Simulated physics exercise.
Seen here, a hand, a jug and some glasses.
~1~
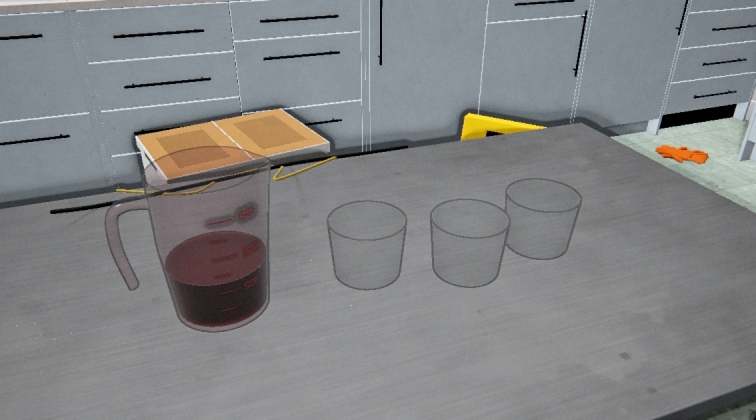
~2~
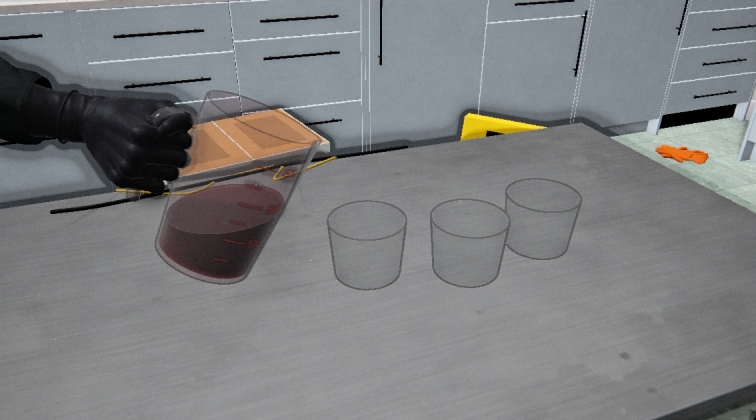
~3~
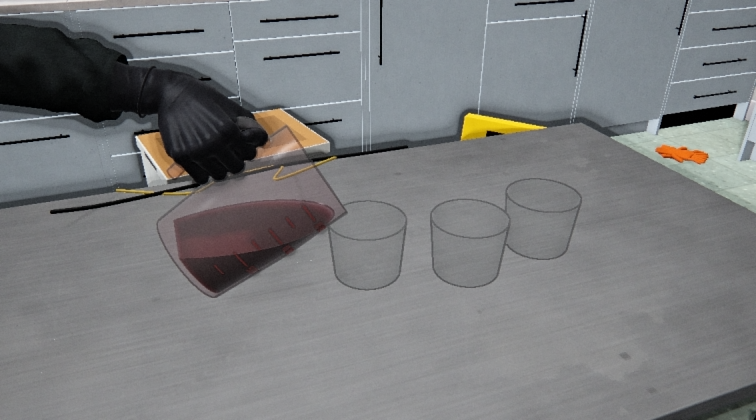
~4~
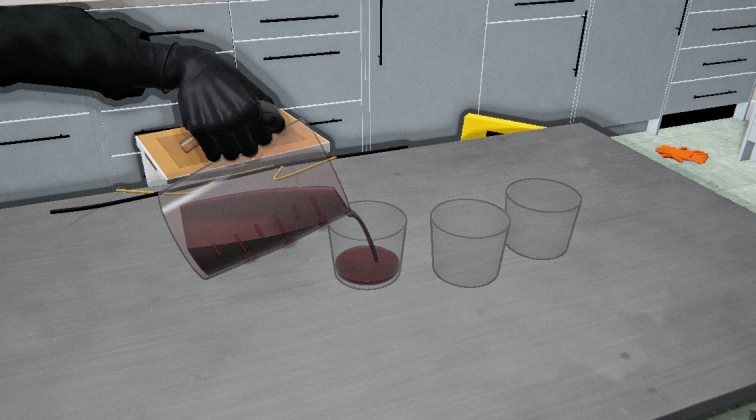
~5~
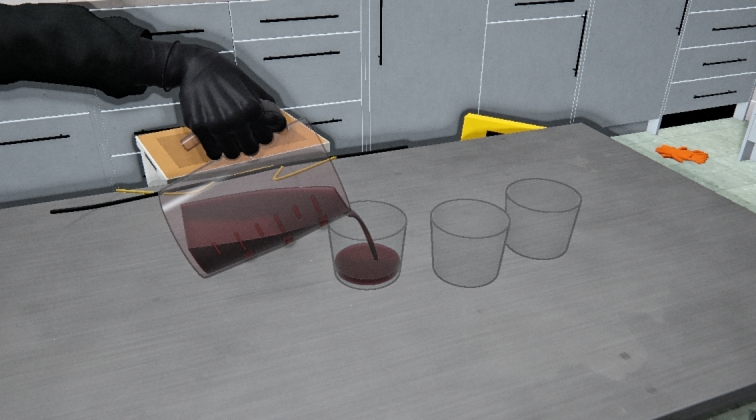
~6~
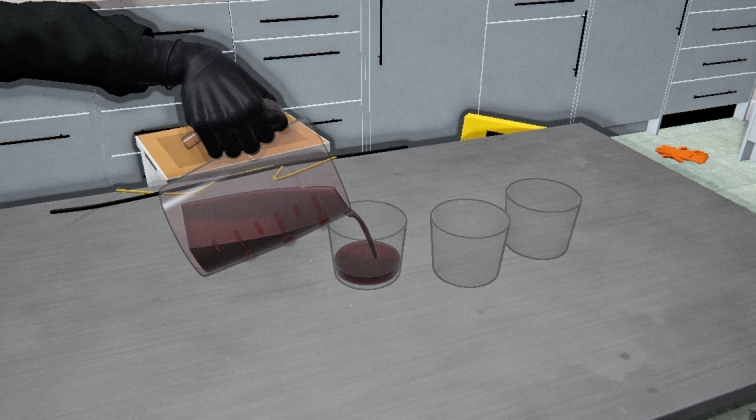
On a gray table in a room with drawers, a black-gloved hand lifted a clear jug of dark red liquid, tilted it to the right, and poured some into the nearest of three empty glasses.
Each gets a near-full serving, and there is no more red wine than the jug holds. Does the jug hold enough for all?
The red wine runs short.
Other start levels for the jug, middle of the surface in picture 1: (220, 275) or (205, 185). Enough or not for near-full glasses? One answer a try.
One after the other: Too little, plenty.
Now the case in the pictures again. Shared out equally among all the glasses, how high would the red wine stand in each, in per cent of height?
Some 45 per cent.
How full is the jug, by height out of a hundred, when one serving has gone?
About 10 per cent.
Shortly, the first is about half full.
Then, the first is done and the jug has about a quarter of its load.
At the finish, the jug is empty with one filled and the next at about a third of a serving.
